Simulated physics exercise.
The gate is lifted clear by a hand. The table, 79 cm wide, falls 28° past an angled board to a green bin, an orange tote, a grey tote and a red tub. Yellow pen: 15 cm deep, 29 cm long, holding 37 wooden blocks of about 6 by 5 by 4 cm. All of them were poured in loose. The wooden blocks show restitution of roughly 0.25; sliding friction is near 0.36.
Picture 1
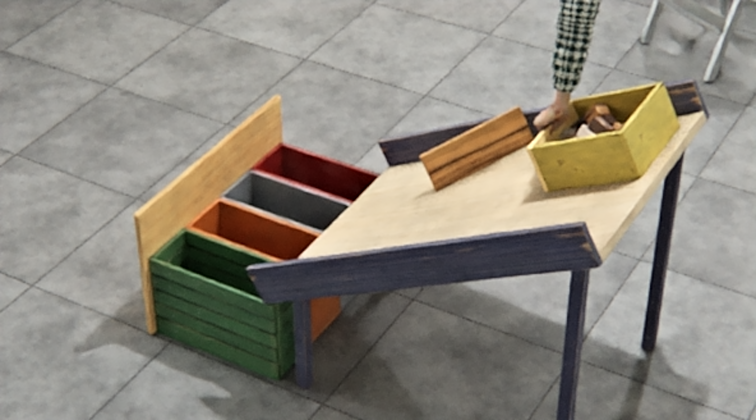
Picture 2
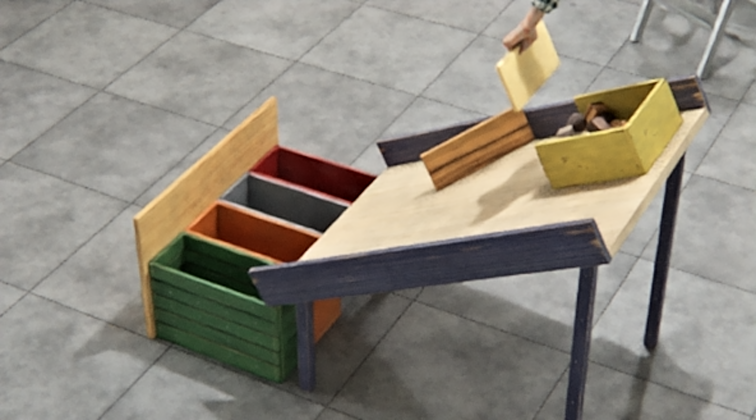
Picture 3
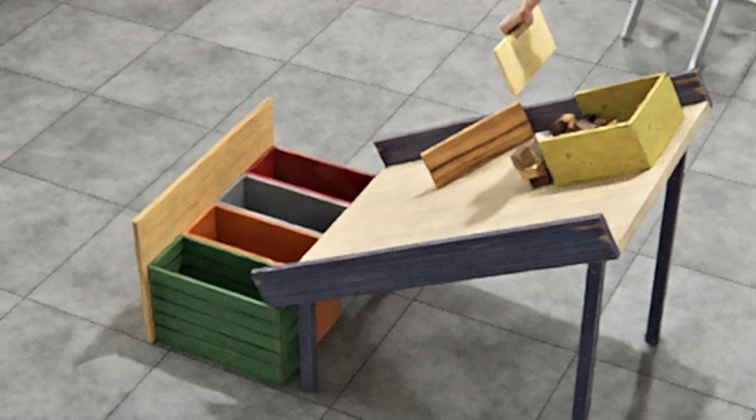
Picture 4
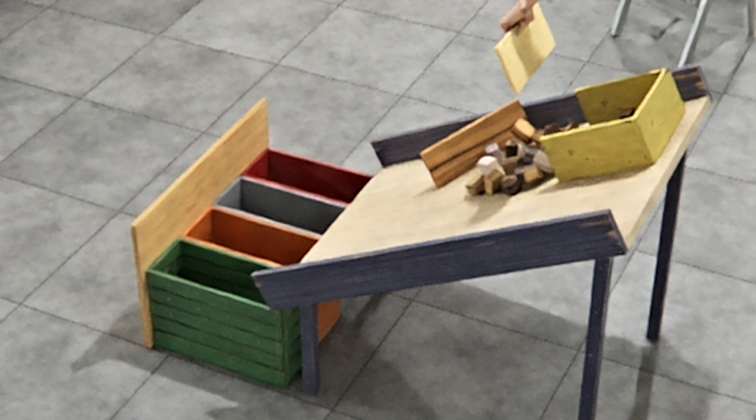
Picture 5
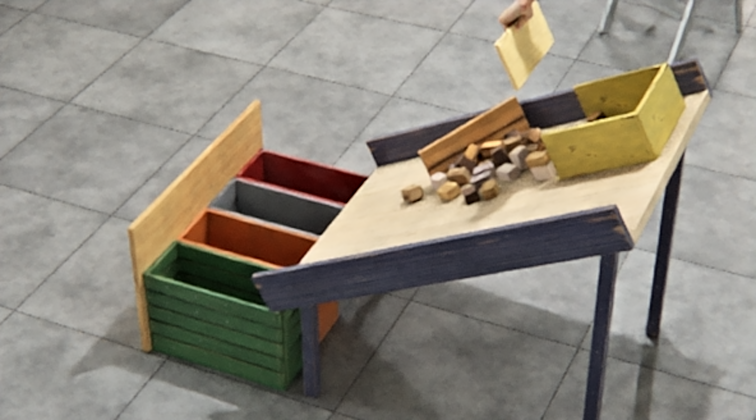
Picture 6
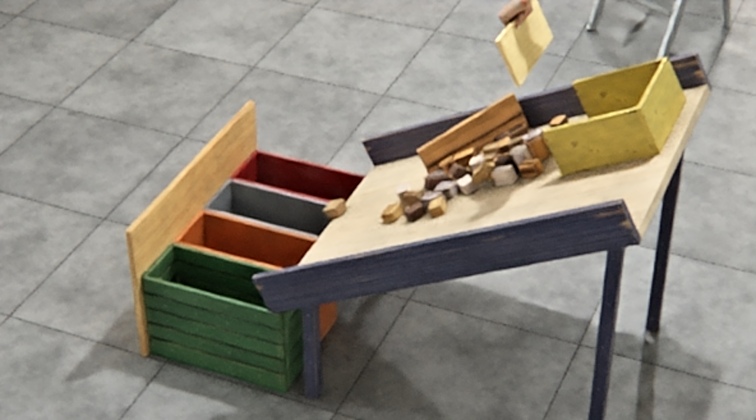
In this clip, a hand lifts a flat panel from the side of a yellow pen on a sloping table, and wooden blocks tumble out and spread down to the left, past a slanted board, toward the table's lower edge.
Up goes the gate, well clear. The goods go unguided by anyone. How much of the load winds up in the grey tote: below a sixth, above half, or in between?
The share there sits in the middle band, one sixth to half.
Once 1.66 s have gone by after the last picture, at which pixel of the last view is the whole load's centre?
(261, 272).
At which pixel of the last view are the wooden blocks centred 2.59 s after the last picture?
I'd place it about (259, 278) in the last view.
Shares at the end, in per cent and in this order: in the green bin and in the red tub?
Shares, in order: About 5 percent and 0 percent.
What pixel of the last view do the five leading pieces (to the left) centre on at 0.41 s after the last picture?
The five leading pieces sit around (261, 261) in the last view.
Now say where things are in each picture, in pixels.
In the first picture (each is followed by its nearest rim corner in this view; the camera moves round a little), yellow pen, (619, 132); grey tote, (336, 238); none out.
The second picture shows yellow pen, (624, 128).
The third picture shows yellow pen, (628, 123); 11 out, the lowest block at (543, 144).
The fourth picture shows yellow pen, (632, 118); 21 out, the lowest block at (495, 154).
The fifth picture shows yellow pen, (634, 114); 31 out, the lowest block at (412, 193).
The sixth picture shows yellow pen, (637, 108); grey tote, (332, 241); 37 out, the lowest block at (336, 209).
Then, 0.41 s after the last picture, 3 in the orange tote, 2 in the grey tote, 30 on the slope and 2 in the air.
Then, 0.93 s after the last picture, 2 in the green bin, 11 in the orange tote, 5 in the grey tote, 16 on the slope and 3 in the air.
Then, 1.66 s after the last picture, 2 in the green bin, 15 in the orange tote, 10 in the grey tote and 10 on the slope.
Outcome (2.59 s after the last picture), 2 in the green bin, 15 in the orange tote, 13 in the grey tote and 7 on the slope. Asked share, 13 of 37, 35 per cent.
